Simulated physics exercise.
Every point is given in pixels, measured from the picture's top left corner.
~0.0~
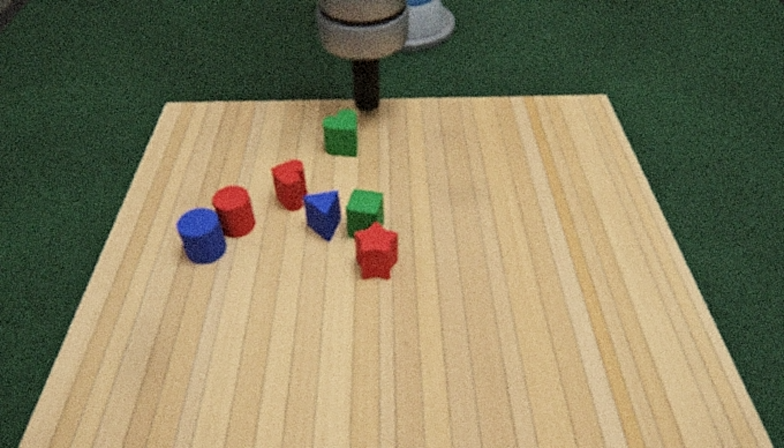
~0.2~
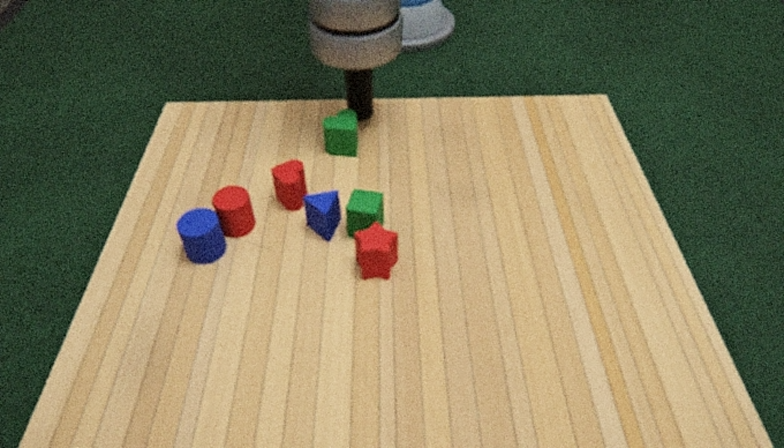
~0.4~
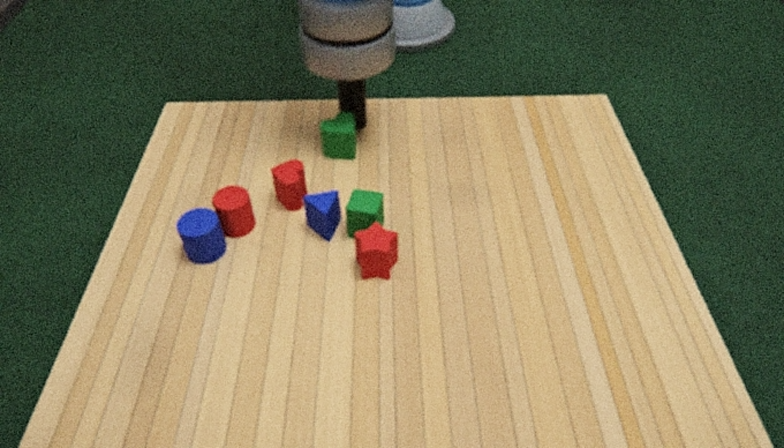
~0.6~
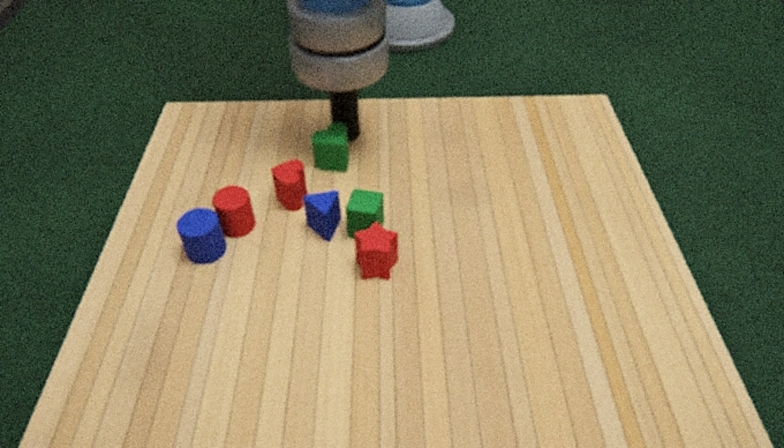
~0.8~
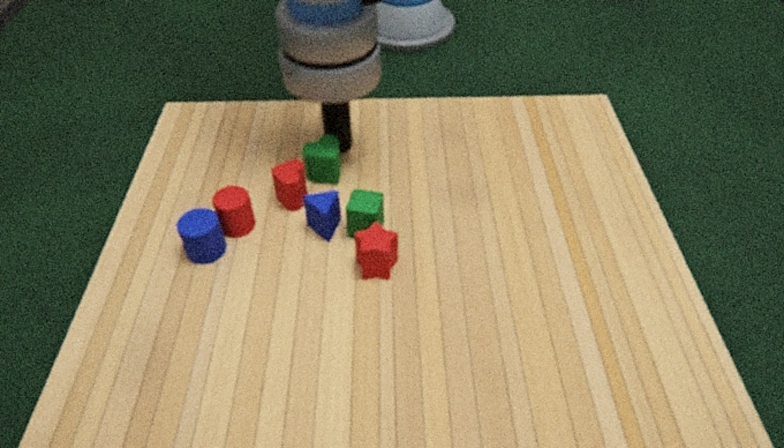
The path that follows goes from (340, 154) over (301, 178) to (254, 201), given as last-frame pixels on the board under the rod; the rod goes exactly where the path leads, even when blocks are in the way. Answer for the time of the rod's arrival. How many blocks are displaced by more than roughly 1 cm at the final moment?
Counting only shifts above 1 cm, I get two blocks.
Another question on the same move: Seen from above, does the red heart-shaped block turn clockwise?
Answer: Yes.
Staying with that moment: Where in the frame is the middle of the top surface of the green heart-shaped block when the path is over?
For the centre of its top, I'd go with (299, 176).
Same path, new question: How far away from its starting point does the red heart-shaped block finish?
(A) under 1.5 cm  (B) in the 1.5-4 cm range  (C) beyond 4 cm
B (in the 1.5-4 cm range)
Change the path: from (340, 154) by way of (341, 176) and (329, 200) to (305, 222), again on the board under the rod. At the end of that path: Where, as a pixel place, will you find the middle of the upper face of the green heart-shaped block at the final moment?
At (271, 190).
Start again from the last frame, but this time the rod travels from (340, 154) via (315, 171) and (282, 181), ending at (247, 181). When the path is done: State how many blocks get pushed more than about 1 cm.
My guess is two.
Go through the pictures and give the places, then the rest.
The first picture shows rod's lower end at (367, 105); red circular block at (230, 197); red heart-shaped block at (288, 171); green heart-shaped block at (342, 120).
The second picture shows rod at (361, 115); blocks still.
The third picture shows rod at (354, 125); green heart-shaped block at (340, 123).
The fourth picture shows rod at (347, 135); green heart-shaped block at (332, 134).
The fifth picture shows rod at (339, 147); red circular block at (230, 197); red heart-shaped block at (288, 171); green heart-shaped block at (323, 146).
The first path, step by step. One third of the way, rod at (314, 164); red heart-shaped block at (275, 185), turned 30° clockwise; green heart-shaped block at (307, 166), turned 30° anticlockwise.
Two thirds of the way, rod at (284, 178); red heart-shaped block at (274, 191), turned 75° clockwise; green heart-shaped block at (299, 176), turned 90° anticlockwise.
At the end, rod at (252, 194); red circular block still; red heart-shaped block at (274, 191), turned 75° clockwise; green heart-shaped block at (299, 176), turned 90° anticlockwise.
